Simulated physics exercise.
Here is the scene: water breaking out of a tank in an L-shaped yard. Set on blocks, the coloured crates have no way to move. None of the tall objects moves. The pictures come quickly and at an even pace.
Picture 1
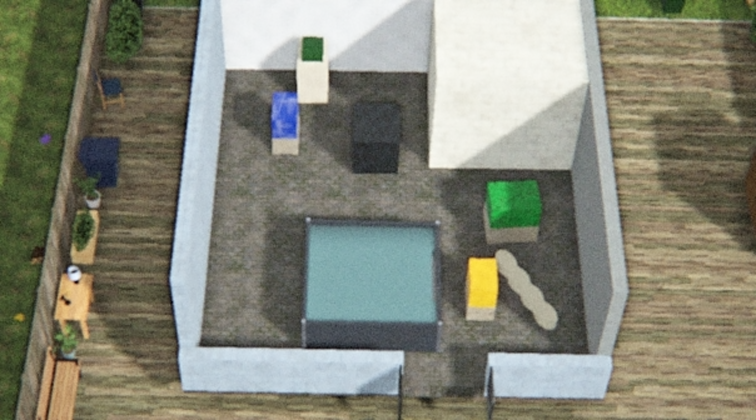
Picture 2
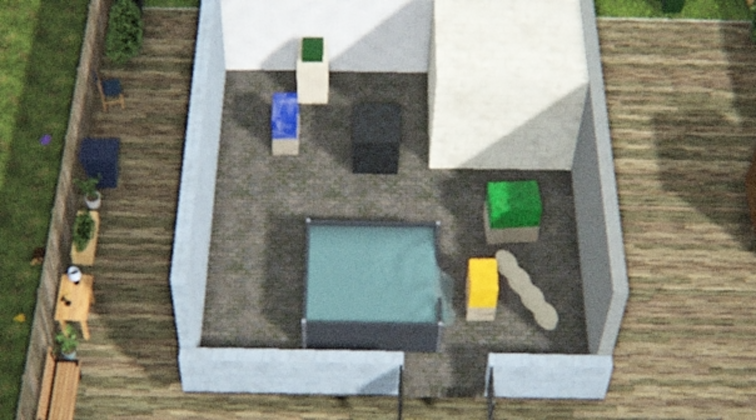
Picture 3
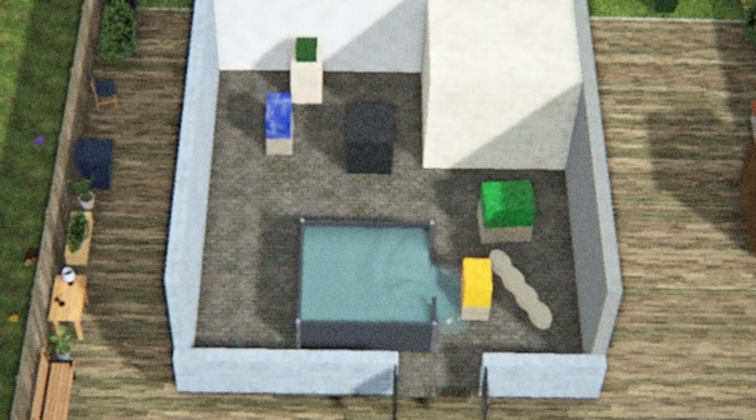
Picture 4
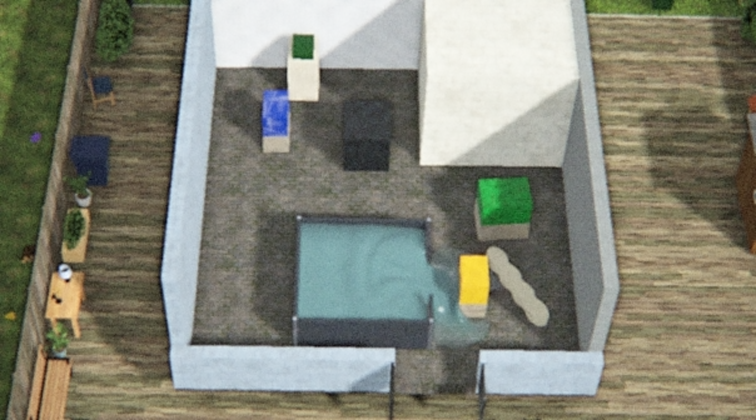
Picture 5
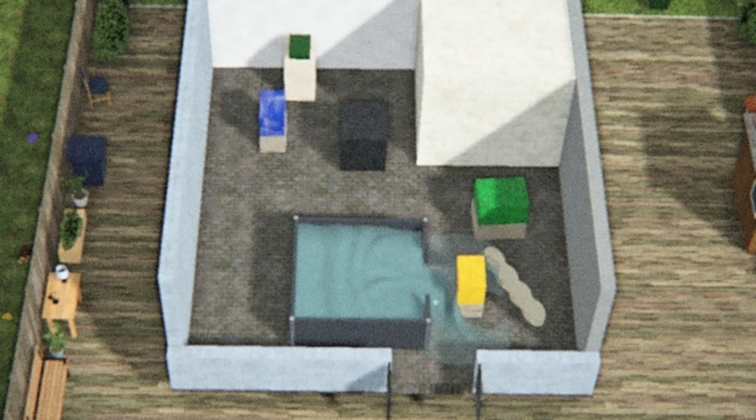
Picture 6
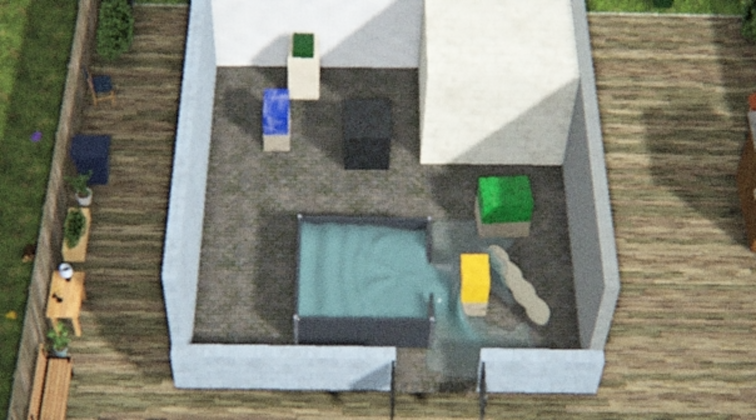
To begin with, a rectangular tank of still, blue-green water stands in a walled, paved yard among coloured crates. Water then breaks out through the tank's right side, runs across the paving to the yellow crate, and spreads around it toward the front opening and the pale wavy shape, while the crates stay put.
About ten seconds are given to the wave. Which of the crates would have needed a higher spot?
In the end the green crate is going to stay clear of the water; the blue crate is going to stay clear of the water; the yellow crate is going to be reached by the water.
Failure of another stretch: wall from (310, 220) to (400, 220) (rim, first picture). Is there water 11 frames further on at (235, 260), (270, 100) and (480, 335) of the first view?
Spared, then sodden, then spared.
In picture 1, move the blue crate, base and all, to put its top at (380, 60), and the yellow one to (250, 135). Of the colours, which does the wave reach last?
Last: The crate marked yellow.
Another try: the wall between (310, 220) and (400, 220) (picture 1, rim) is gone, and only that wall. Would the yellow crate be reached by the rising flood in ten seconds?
As far as I can tell, the yellow one stays clear.
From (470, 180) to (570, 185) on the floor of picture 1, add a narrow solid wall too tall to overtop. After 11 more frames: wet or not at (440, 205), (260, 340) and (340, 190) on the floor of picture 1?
As listed: Awash, no water, dry.
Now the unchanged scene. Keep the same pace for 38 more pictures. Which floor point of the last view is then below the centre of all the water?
I'd place it roughly at (423, 263).
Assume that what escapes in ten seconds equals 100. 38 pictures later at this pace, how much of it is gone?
Near 65 in a hundred.
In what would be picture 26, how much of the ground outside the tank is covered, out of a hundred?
About 45 in a hundred.
A moment on, water covers 20 % of the floor; the green crate water round its plinth, the blue crate not reached, the yellow crate water round its plinth.
Next, water covers 30 % of the floor; the green crate water round its plinth, the blue crate not reached, the yellow crate water round its plinth.
Then, water covers 45 % of the floor; the green crate water round its plinth, the blue crate not reached, the yellow crate water round its plinth.
Later, water covers 60 % of the floor; the green crate water round its plinth, the blue crate water round its plinth, the yellow crate water round its plinth.
In the end, water covers 90 % of the floor; the green crate stayed above the water, the blue crate stayed above the water, the yellow crate was topped.
